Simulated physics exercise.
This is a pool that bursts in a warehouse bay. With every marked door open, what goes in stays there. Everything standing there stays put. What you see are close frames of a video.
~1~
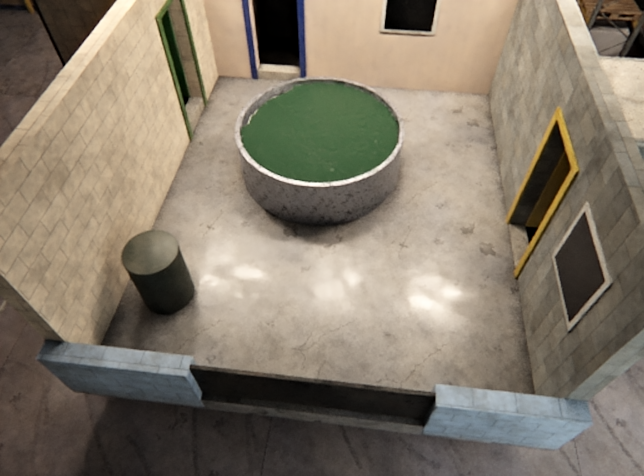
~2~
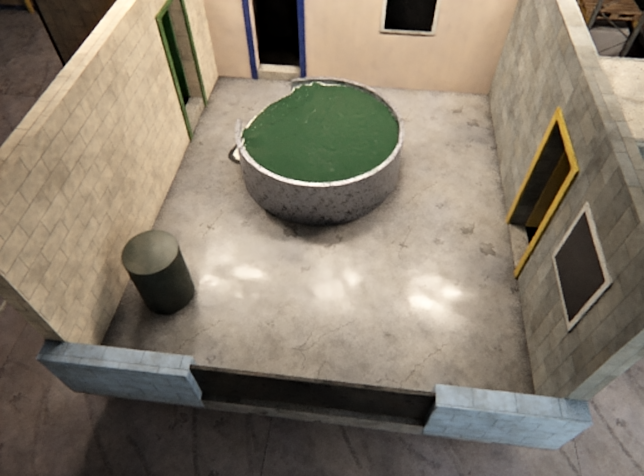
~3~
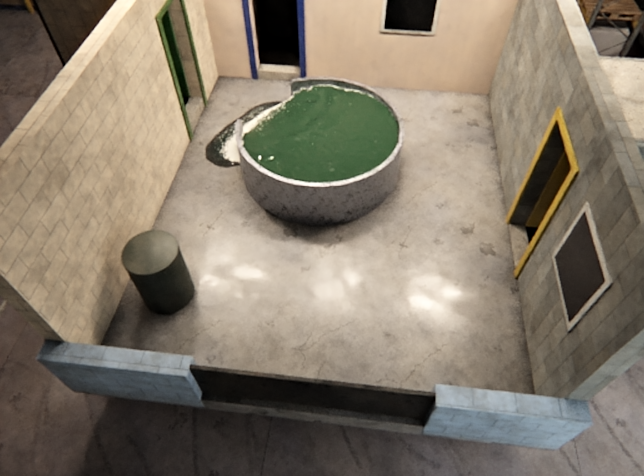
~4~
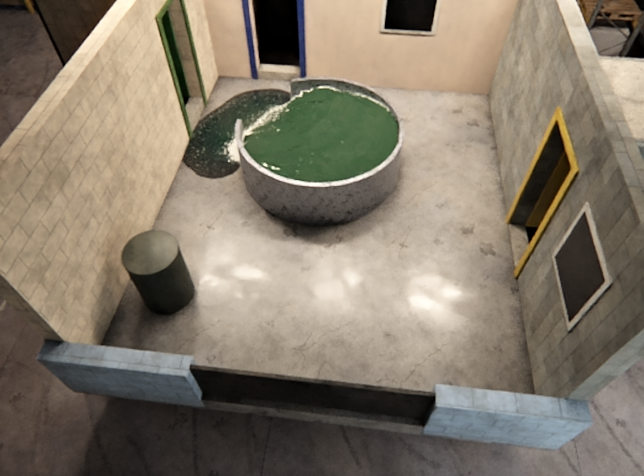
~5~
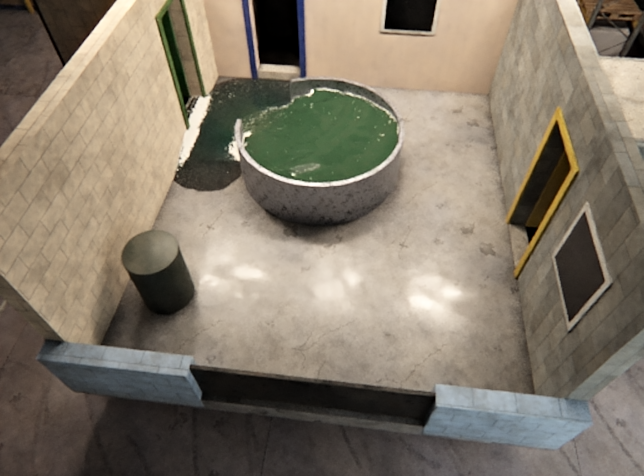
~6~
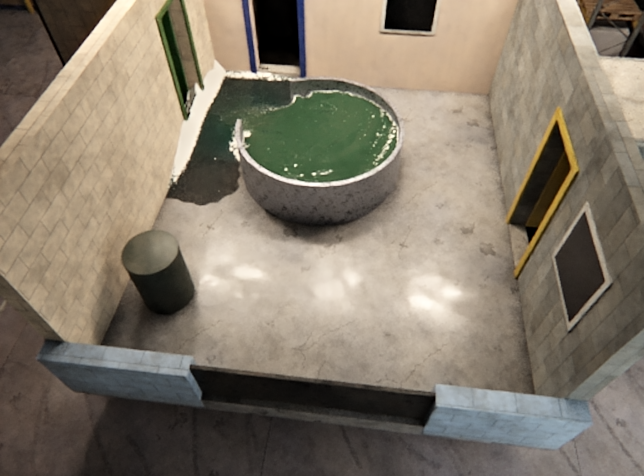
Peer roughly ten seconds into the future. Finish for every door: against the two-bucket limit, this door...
The blue door surpasses it; the green door surpasses it; the yellow door remains within it.
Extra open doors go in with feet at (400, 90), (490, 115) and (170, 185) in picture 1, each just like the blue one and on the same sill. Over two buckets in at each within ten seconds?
Door by door: Stays short, gets past, stays short.
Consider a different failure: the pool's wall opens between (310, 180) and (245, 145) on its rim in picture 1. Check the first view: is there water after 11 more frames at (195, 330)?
That spot ends up swamped.
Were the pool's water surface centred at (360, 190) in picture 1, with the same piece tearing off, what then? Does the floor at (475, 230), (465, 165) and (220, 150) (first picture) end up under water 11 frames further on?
I'd say still dry for the first, still dry for the second and swamped for the third.
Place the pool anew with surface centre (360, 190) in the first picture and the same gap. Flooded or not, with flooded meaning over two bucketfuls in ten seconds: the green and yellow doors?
So the green door breaks the limit, and likewise the yellow door breaks the limit.
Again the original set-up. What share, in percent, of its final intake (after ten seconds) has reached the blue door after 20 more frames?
My guess is about 75 %.
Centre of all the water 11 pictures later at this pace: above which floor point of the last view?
Close to (286, 145), I reckon.
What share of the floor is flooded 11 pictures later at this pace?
Share estimate: About 35 per cent.
A moment on, water covers 20 % of the floor; the blue door under two buckets in, the green door far over two buckets in, the yellow door not reached.
Next, water covers 35 % of the floor; the blue door over two buckets in, the green door far over two buckets in, the yellow door not reached.
Then, water covers 65 % of the floor; the blue door far over two buckets in, the green door far over two buckets in, the yellow door not reached.
Later, water covers 95 % of the floor; the blue door far over two buckets in, the green door far over two buckets in, the yellow door wet at the sill, nothing in.
In the end, water covers 100 % of the floor; the blue door far over two buckets in, the green door far over two buckets in, the yellow door under two buckets in.
